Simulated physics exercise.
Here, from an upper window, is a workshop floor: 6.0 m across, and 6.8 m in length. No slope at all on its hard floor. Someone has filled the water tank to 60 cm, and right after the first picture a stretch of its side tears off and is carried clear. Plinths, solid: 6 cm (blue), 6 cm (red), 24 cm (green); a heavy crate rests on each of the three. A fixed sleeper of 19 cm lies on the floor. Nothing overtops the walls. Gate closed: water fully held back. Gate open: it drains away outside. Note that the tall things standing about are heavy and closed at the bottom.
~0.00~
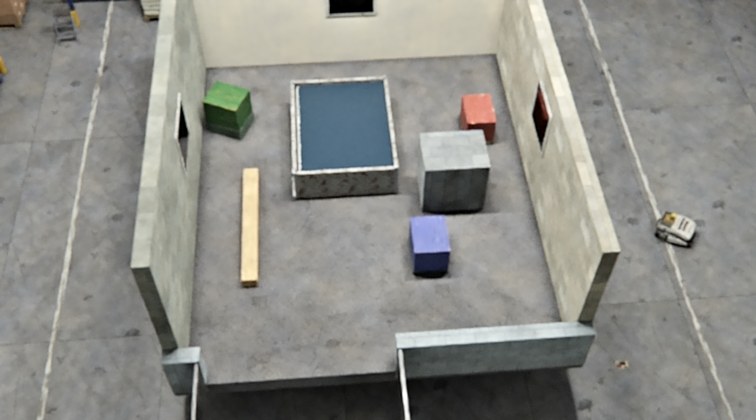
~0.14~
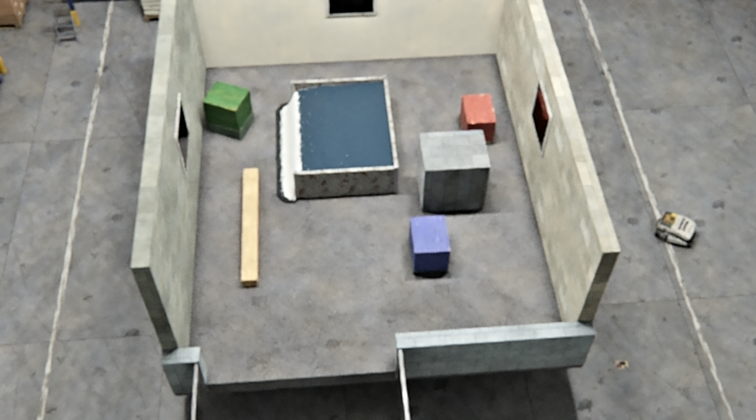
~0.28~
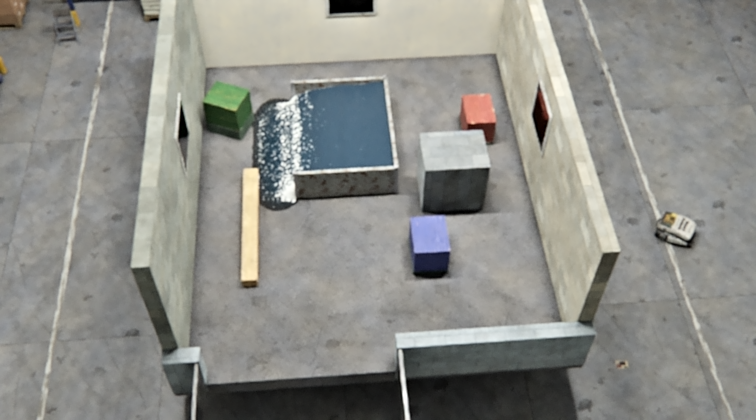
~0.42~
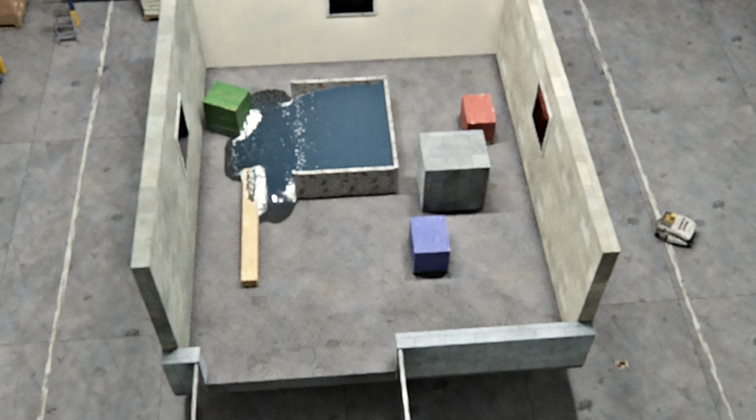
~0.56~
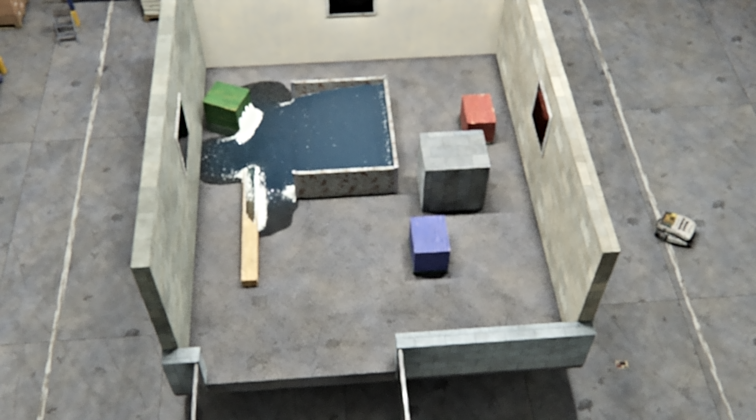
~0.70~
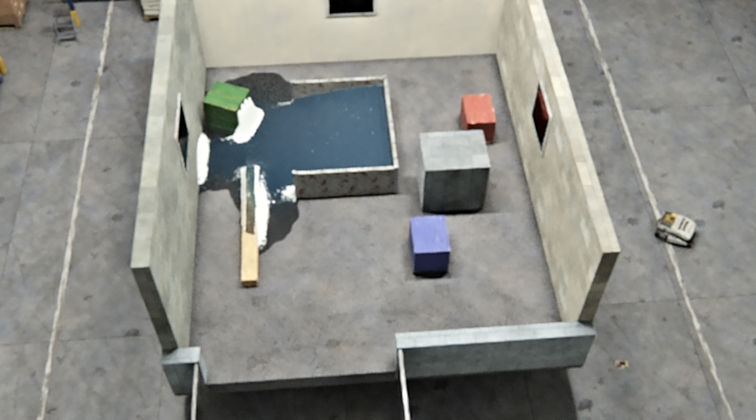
To begin with, a tank of dark water sits still inside a walled enclosure among colored blocks and a wooden beam. Its left side opens and foamy water pours out leftward across the floor, then reaches the green block and the beam, spreads around them, and meets the left wall.
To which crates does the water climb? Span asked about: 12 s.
Blue crate no; red crate yes; green crate yes.
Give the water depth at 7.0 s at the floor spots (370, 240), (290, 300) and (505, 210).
Approximately 1, 2 and 1 centimetres, going through them in turn.
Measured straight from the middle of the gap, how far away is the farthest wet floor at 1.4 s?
It's close to 3.8 metres.
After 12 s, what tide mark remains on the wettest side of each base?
Blue 4, red 9, green 57, all in cm.
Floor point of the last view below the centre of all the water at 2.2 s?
It lies at roughly (271, 163) in pixels.
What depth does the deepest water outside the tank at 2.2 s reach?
About 36 cm at most.
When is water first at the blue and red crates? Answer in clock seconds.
Blue: 3.2 s; red: 4.0 s.
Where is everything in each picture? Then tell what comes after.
In the first frame, the water tank at (342, 126) is whole and still, 60 cm deep.
In the second frame, the front is at (291, 105), 1.2 m from the gap at (297, 142); 0.6 m2 of floor is under water; 60 cm left at the back of the water tank.
In the third frame, water pours out at (297, 144) and has run 1.4 m, to (275, 102); deepest outside 29 cm, 60 cm at the water tank's back.
In the fourth frame, the front is at (260, 219), 1.7 m from the gap at (297, 145); 2.8 m2 of floor is under water; 58 cm left at the back of the water tank.
In the fifth frame, the front is at (223, 102), 2.0 m from the gap at (297, 145); 3.8 m2 of floor is under water; 52 cm left at the back of the water tank.
In the sixth frame, the front is at (205, 97), 2.4 m from the gap at (297, 145); 4.6 m2 of floor is under water; 51 cm left at the back of the water tank.
After 1.4 s water covers 25 % of the floor and is deepest (45 cm) near (201, 168); blue plinth not reached, red plinth not reached, green plinth reached.
After 2.2 s water covers 40 % of the floor and is deepest (36 cm) near (201, 161); blue plinth not reached, red plinth not reached, green plinth reached.
After 3.5 s water covers 55 % of the floor and is deepest (34 cm) near (189, 361); blue plinth reached, red plinth not reached, green plinth reached.
After 7.0 s water covers 70 % of the floor and is deepest (12 cm) near (250, 137); blue plinth reached, red plinth reached, green plinth reached.
After 12.0 s water covers 90 % of the floor and is deepest (6 cm) near (203, 132); highest at the blue plinth 4 cm, highest at the red plinth 9 cm, highest at the green plinth 57 cm.
